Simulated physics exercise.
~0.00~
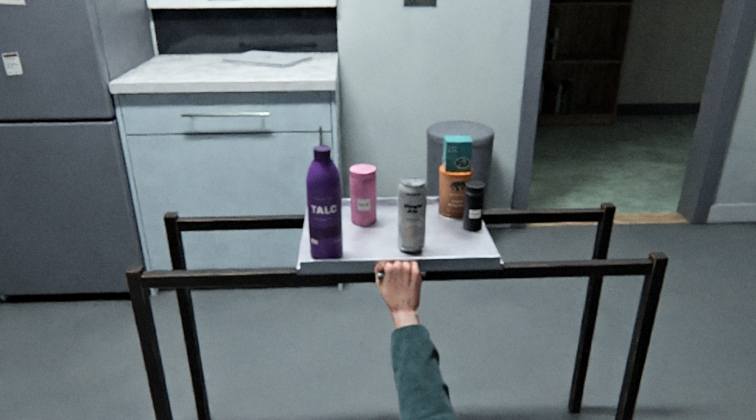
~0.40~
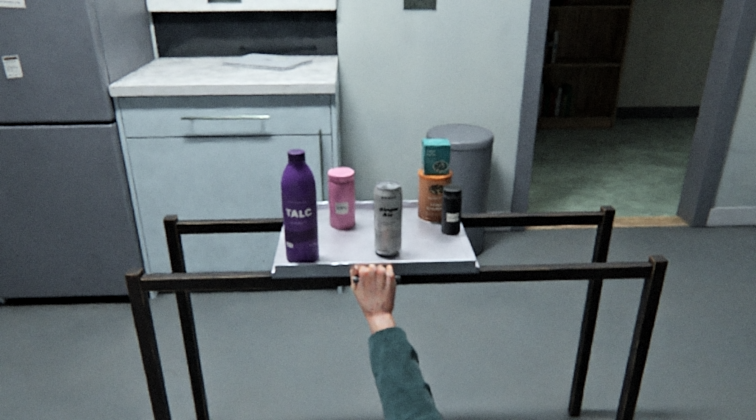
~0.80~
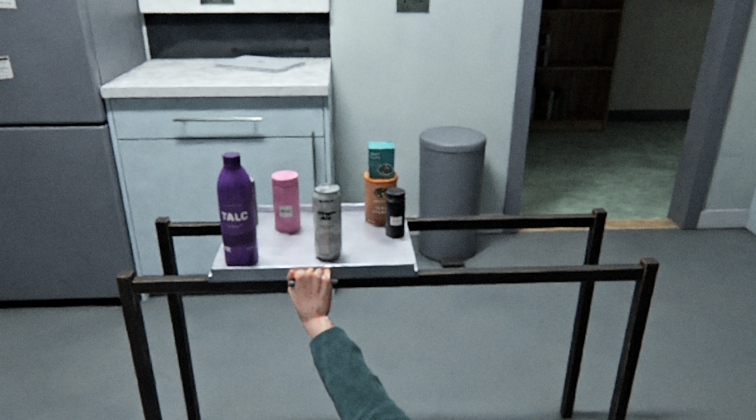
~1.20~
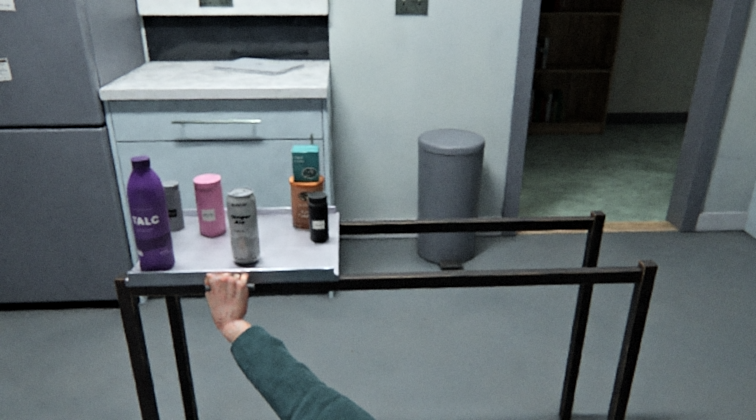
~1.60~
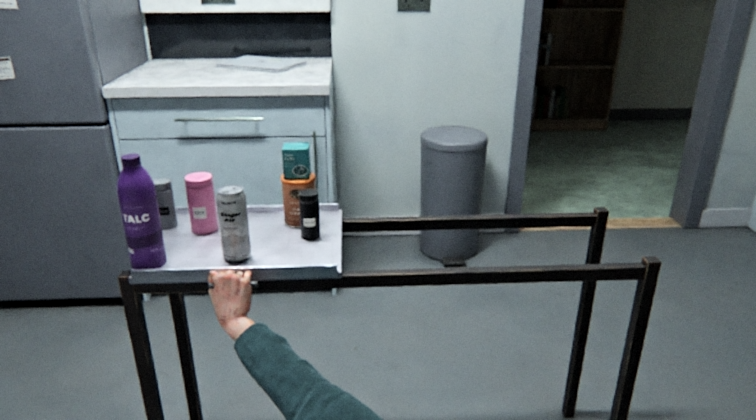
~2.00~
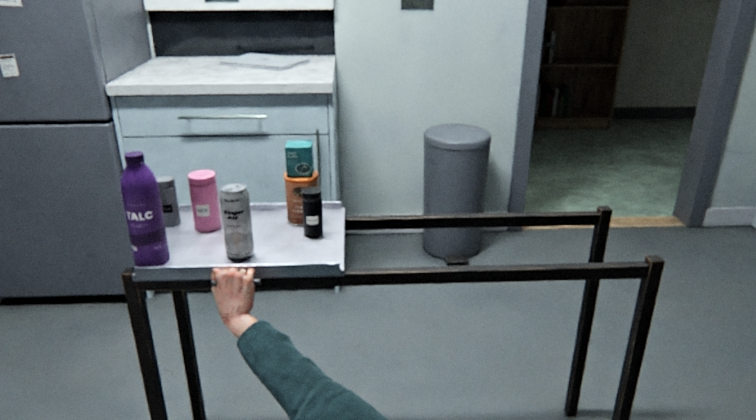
A hand slides a tray of upright containers left along rails until it stops.
